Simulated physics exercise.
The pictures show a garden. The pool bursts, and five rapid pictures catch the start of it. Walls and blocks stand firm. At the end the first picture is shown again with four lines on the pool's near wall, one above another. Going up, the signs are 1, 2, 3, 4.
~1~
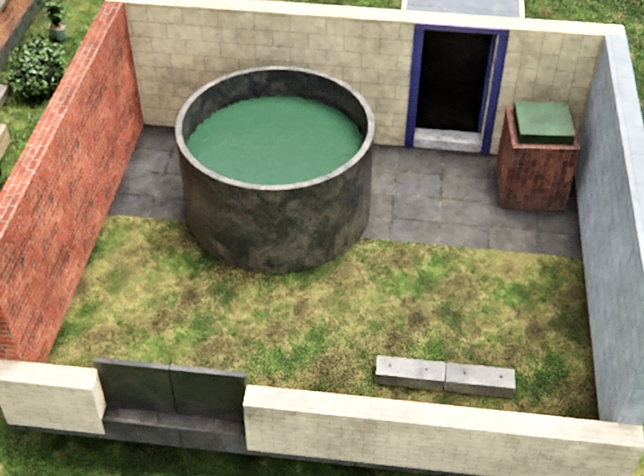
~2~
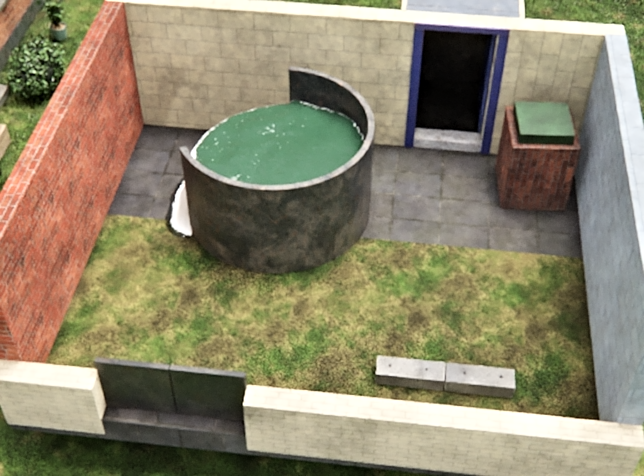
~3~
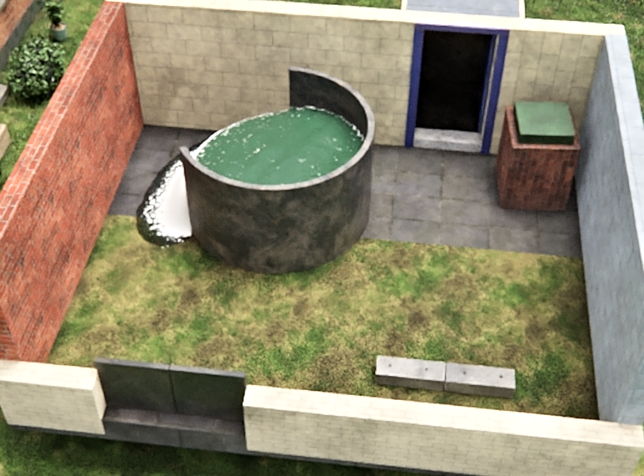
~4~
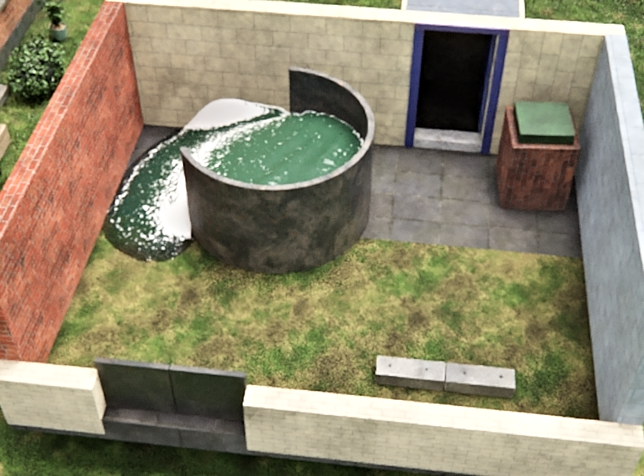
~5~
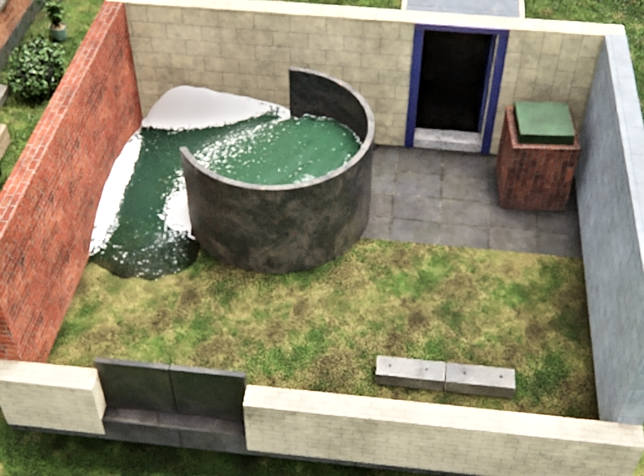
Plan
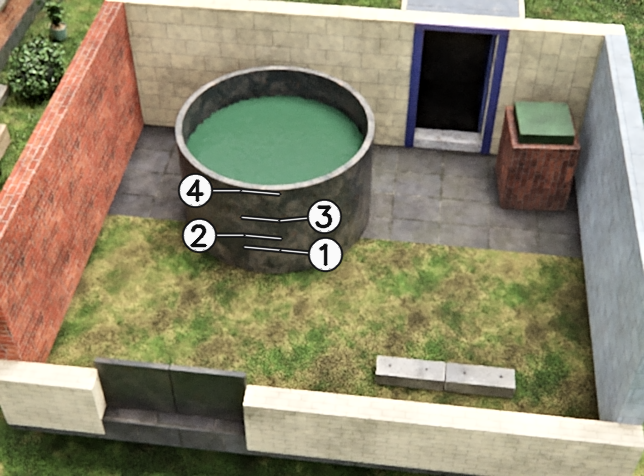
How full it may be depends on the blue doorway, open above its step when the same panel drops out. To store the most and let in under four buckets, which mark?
3 will do.
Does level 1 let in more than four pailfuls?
No, that is safe.
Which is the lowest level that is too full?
That would be 4.
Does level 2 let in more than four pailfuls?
No, not at all.
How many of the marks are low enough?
Three of the four.
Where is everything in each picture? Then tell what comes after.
Water in the pool at rest, its middle at (276, 150); foot of the blue doorway at (447, 150); shut gate at (172, 374).
Water covers 3 % of the ground and shows as far out as (189, 219).
Water covers 7 % of the ground and shows as far out as (167, 241).
Water covers 12 % of the ground and shows as far out as (147, 253).
Water covers 16 % of the ground and shows as far out as (112, 265).
On the marked copy, 1 at (262, 248); 2 at (262, 236); 3 at (261, 219); 4 at (259, 192); from the bottom up 1, 2, 3, 4.
With 1, nothing gets over.
With 2, nothing gets over.
With 3, a bucket or two gets in.
With 4, about 14 bucketfuls get in.
